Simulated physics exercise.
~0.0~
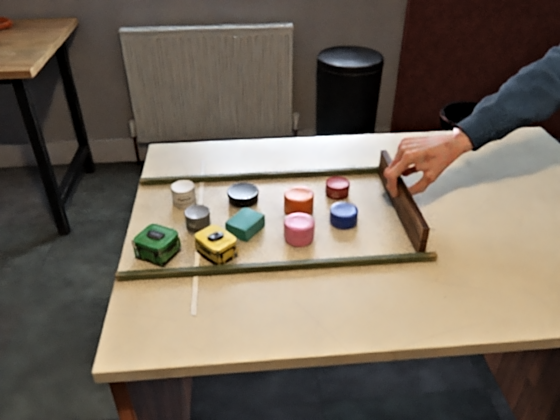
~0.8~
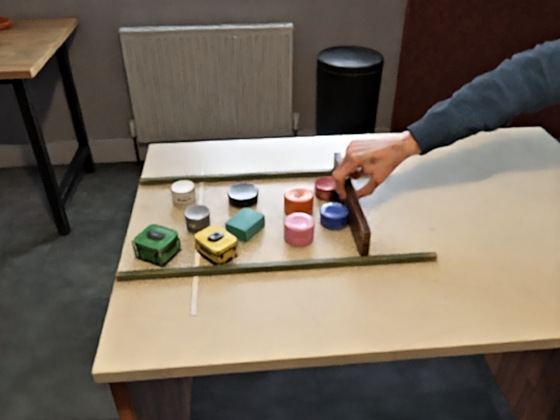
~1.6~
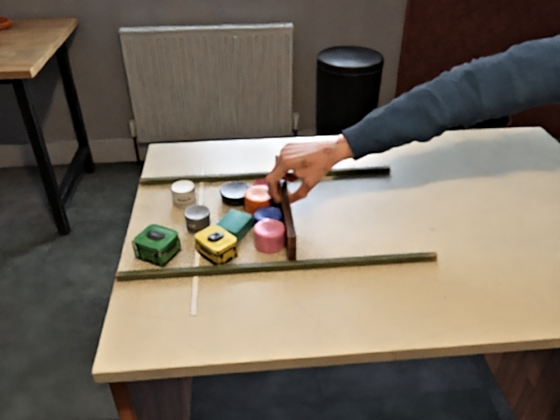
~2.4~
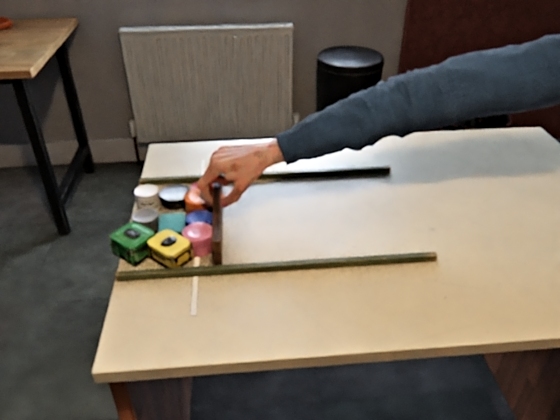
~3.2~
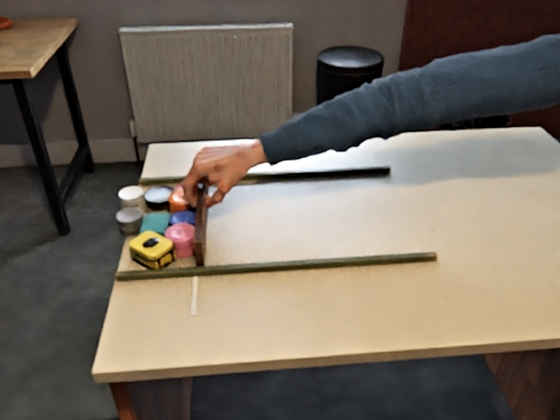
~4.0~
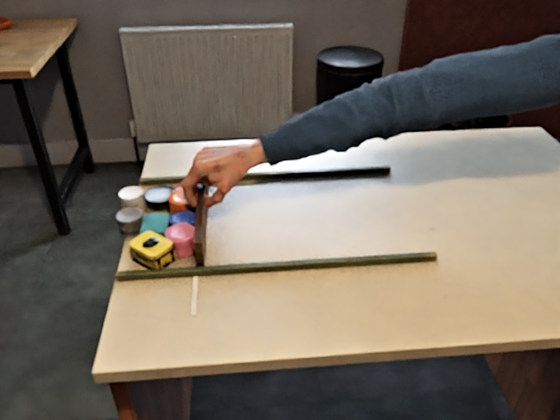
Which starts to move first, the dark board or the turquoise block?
The dark board starts to move first. The turquoise block stays put at the start of the sweep and only shifts left later.
